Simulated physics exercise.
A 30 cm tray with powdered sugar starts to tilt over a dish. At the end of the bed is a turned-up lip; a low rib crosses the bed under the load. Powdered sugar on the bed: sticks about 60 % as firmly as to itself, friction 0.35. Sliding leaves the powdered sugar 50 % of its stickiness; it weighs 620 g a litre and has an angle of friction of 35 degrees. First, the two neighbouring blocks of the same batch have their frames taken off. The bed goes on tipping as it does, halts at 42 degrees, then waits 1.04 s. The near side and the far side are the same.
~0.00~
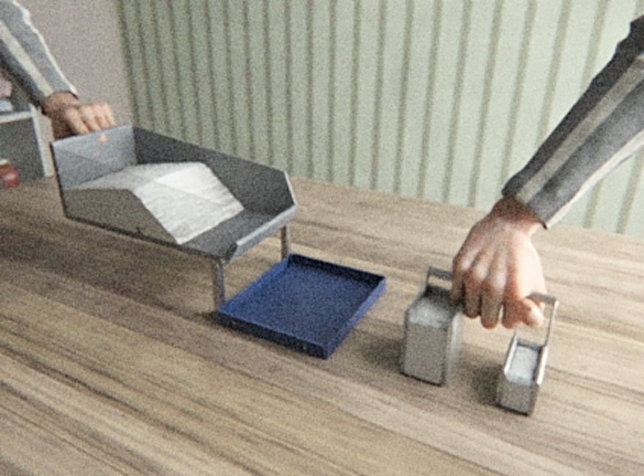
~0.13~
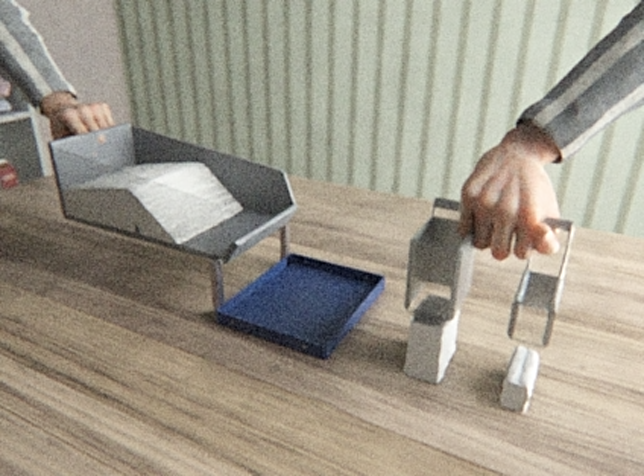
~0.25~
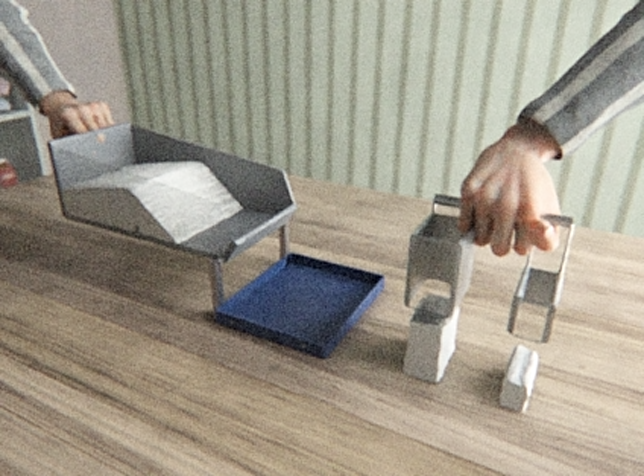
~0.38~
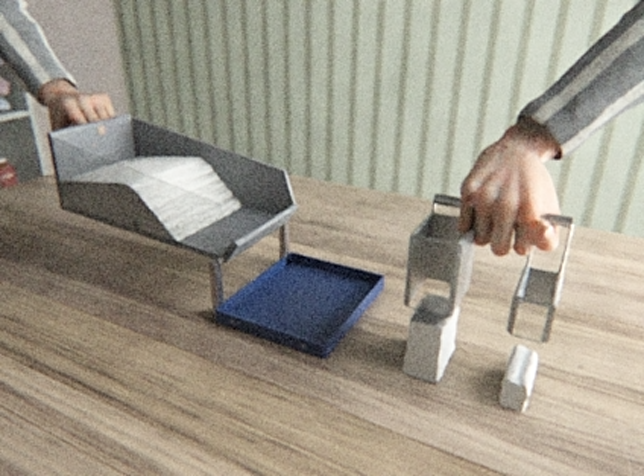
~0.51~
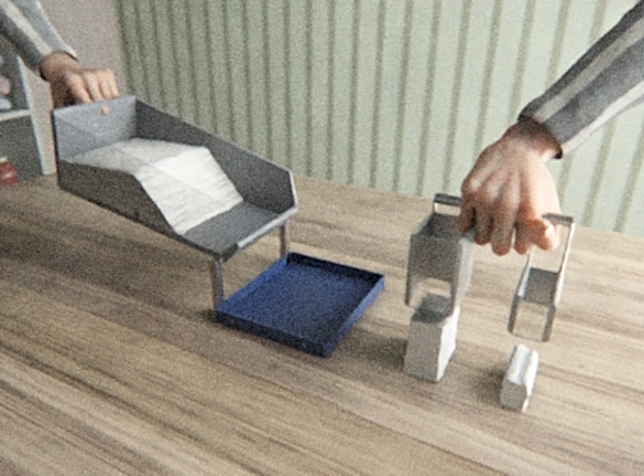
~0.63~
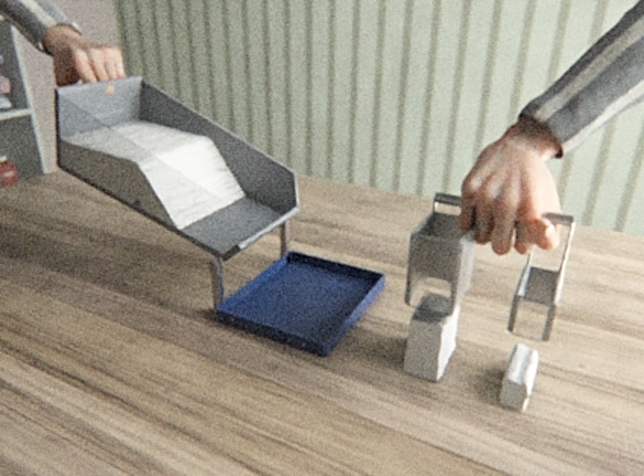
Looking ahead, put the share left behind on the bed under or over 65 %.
The answer is greater than 65 %.
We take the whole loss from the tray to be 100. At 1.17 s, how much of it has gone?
Value noted: About 0 per cent.
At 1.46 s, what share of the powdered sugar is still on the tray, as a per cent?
Near 95 per cent.
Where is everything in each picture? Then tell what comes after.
The first picture shows top of the high end at (53, 146), tilt 0 degrees; foremost bit of the powdered sugar at (177, 242); block heights 7.5 cm, 3.5 cm (left to right).
The second picture shows top of the high end at (52, 146), tilt 0 degrees; foremost bit of the powdered sugar at (176, 242); block heights 7.5 cm, 3.5 cm (left to right).
The third picture shows top of the high end at (51, 145), tilt 0 degrees; foremost bit of the powdered sugar at (176, 241); block heights 7.5 cm, 3.5 cm (left to right).
The fourth picture shows top of the high end at (51, 136), tilt 3 degrees; foremost bit of the powdered sugar at (176, 240); block heights 7.5 cm, 3.5 cm (left to right).
The fifth picture shows top of the high end at (54, 114), tilt 9 degrees; foremost bit of the powdered sugar at (176, 234); block heights 7.5 cm, 3.5 cm (left to right).
The sixth picture shows top of the high end at (59, 93), tilt 15 degrees; foremost bit of the powdered sugar at (177, 228); block heights 7.5 cm, 3.5 cm (left to right).
After 0.88 s, the tilt is 27 degrees and 100 % is on the bed.
After 1.17 s, the tilt is 41 degrees and 100 % is on the bed.
After 1.46 s, the tilt is 42 degrees and 96 % is on the bed.
After 1.75 s, the tilt is 42 degrees and 85 % is on the bed.
After 2.27 s, the tilt is 42 degrees and 82 % is on the bed.
